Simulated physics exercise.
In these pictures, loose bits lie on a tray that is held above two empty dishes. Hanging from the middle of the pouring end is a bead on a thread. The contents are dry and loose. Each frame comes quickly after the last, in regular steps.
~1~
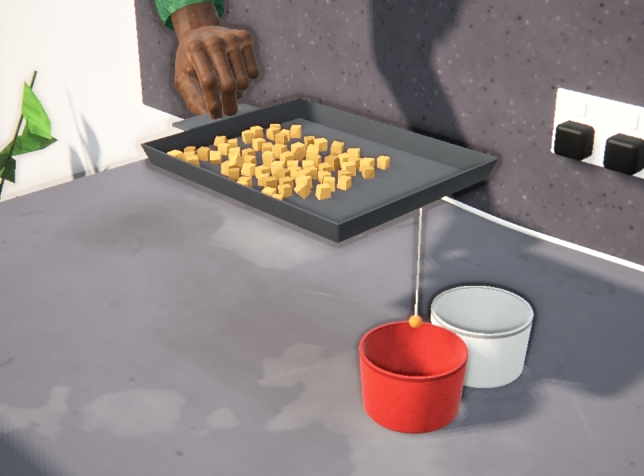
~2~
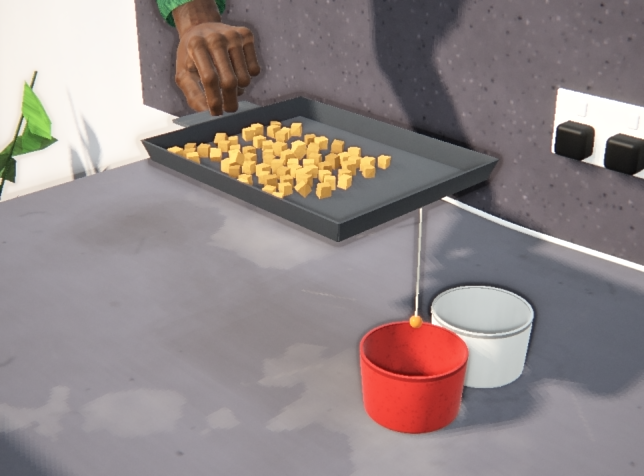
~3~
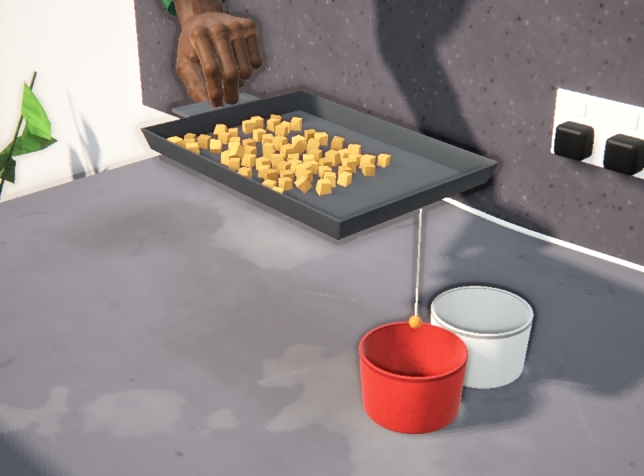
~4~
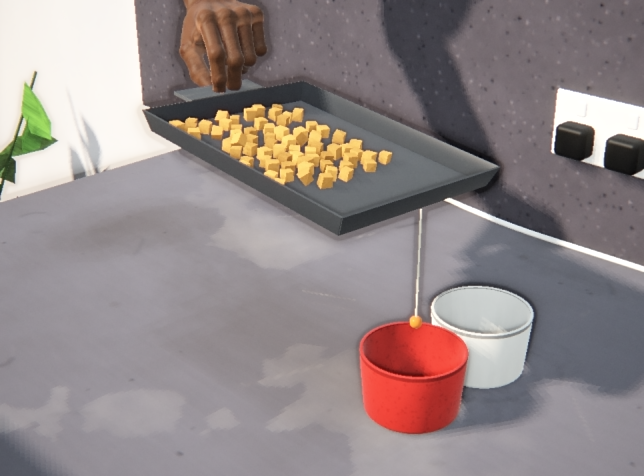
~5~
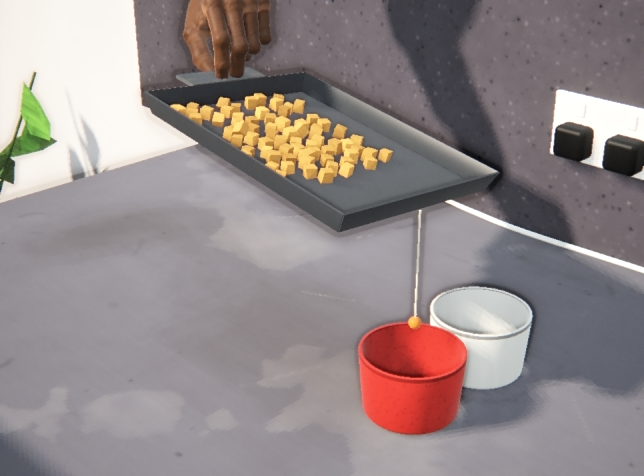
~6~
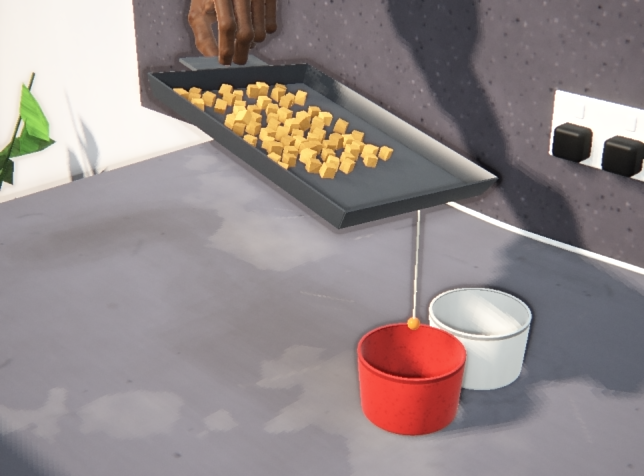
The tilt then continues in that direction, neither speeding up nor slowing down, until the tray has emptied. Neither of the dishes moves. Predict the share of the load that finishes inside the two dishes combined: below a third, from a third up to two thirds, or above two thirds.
The catch works out at greater than two thirds of everything on the tray.
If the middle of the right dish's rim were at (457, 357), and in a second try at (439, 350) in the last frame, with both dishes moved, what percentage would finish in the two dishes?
I'd say about 10 percent, followed by about 10 percent.
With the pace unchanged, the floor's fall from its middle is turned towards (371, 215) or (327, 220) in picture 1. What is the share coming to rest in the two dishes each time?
Lab note: Try one about 10 %, try two 10 %.
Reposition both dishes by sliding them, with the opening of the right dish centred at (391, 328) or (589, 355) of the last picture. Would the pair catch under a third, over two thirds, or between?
Try 1 - under a third; try 2 - under a third.
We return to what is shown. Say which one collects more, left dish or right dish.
The right-hand one.
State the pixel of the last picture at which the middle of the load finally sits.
Last view, centre at rest - approx. (478, 357).
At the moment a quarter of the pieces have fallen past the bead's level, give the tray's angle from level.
It sits at roughly 80°.
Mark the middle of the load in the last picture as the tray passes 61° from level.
Centre estimate: (447, 188).
Shortly afterwards, tray tipped steeply; the bulk on the tray; only a few in the right dish; a little in the air.
Next, tray tipped right over; near half on the tray; near a third in the right dish; a little outside both; a little in the air.
Some moments later, tray tipped past a quarter turn; all but a few in the right dish; a little outside both.
In the end, tray tipped past a quarter turn; none at all in the left dish; all but a few in the right dish; a little outside both.
